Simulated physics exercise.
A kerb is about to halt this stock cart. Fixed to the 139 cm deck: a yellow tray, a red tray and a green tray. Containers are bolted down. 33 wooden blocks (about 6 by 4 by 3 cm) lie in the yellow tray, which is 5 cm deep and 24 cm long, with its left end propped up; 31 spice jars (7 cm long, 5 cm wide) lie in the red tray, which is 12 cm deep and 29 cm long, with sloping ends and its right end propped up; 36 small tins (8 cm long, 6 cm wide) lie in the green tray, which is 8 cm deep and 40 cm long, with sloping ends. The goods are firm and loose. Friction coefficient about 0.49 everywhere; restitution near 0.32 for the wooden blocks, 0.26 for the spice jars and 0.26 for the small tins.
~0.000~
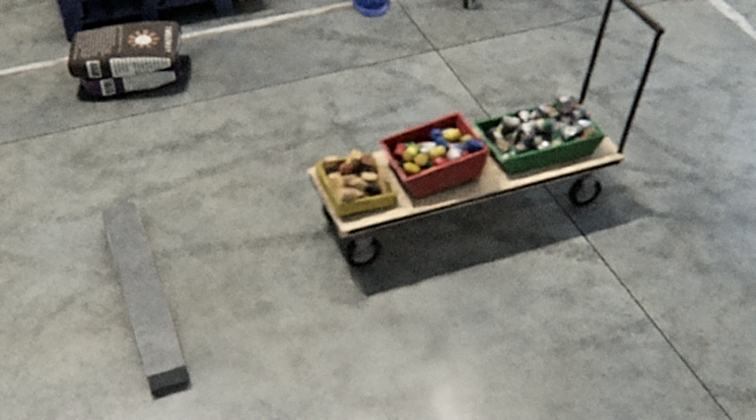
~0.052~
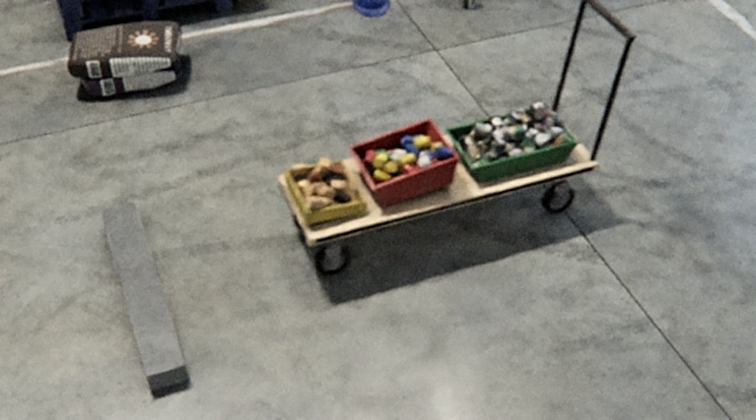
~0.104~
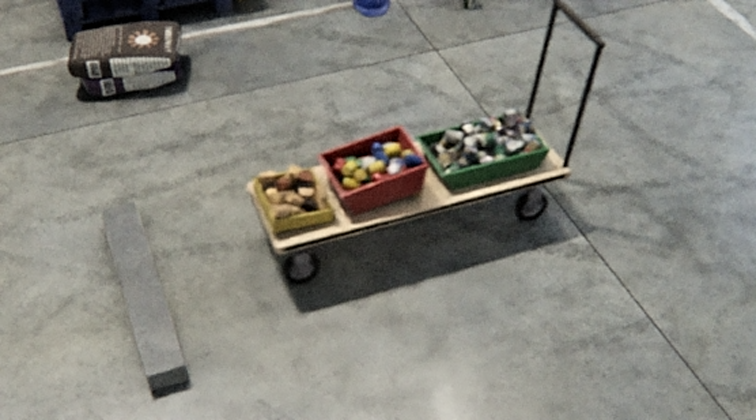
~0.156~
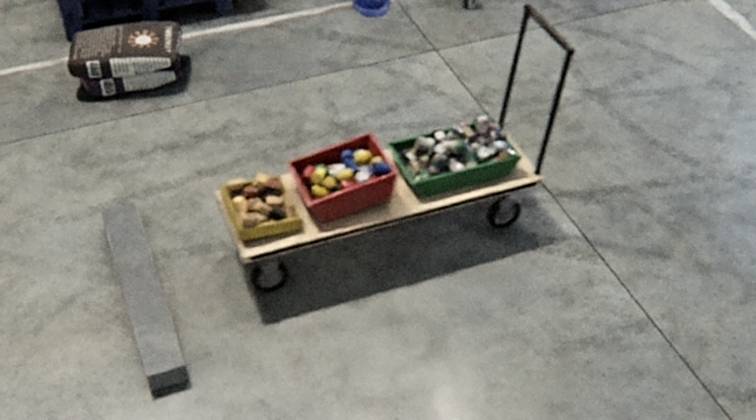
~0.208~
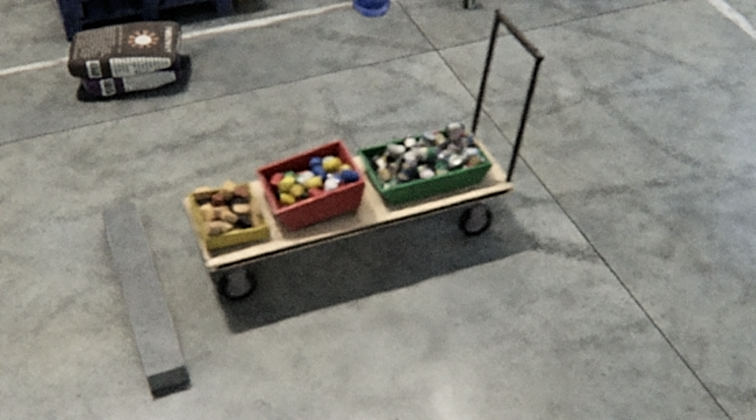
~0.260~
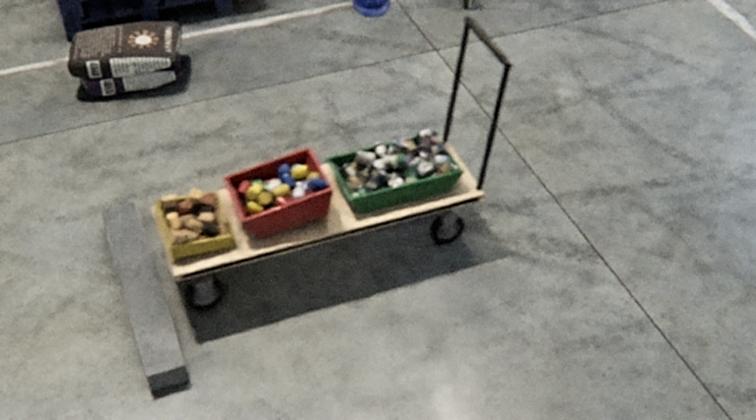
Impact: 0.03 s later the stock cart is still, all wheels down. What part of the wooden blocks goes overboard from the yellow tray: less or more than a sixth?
It sheds more than one in six of them.
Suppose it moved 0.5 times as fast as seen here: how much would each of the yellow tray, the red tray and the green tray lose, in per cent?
In that case yellow tray 10, red tray 0, green tray 0 per cent.
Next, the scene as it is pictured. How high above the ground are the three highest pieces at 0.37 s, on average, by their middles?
Roughly 52 cm.
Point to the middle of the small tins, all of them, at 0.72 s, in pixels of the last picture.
Near (350, 179).
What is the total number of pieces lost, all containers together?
About 25.
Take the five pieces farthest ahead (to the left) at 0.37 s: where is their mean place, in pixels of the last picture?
At about (140, 222).
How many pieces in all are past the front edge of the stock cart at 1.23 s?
About 12.
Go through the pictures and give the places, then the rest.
In the first picture (places track the rim corner closest to us here), yellow tray (341, 203); green tray (504, 160); 80 cm to go; all still inside.
Yellow tray (309, 212); green tray (474, 167); 66 cm to go, in the second picture.
Yellow tray (276, 220); green tray (444, 175); 51 cm to go, in the third picture.
Yellow tray (243, 228); green tray (414, 183); 37 cm to go, in the fourth picture.
Yellow tray (209, 237); green tray (383, 190); 23 cm to go, in the fifth picture.
Yellow tray (174, 246); green tray (351, 198); 8 cm to go; all still inside, in the sixth picture.
After 0.27 s, contact.
After 0.37 s, the yellow tray is down by 2 of 33, the red tray has all 31 and the green tray has all 36.
After 0.49 s, the yellow tray is down by 7 of 33, the red tray is down by 3 of 31 and the green tray is down by 6 of 36.
After 0.72 s, the yellow tray is down by 11 of 33, the red tray is down by 7 of 31 and the green tray is down by 8 of 36.
Outcome (at 1.23 s), the yellow tray is down by 11 of 33, the red tray is down by 7 of 31 and the green tray is down by 8 of 36. Asked share, 11 of 33, 33 per cent.
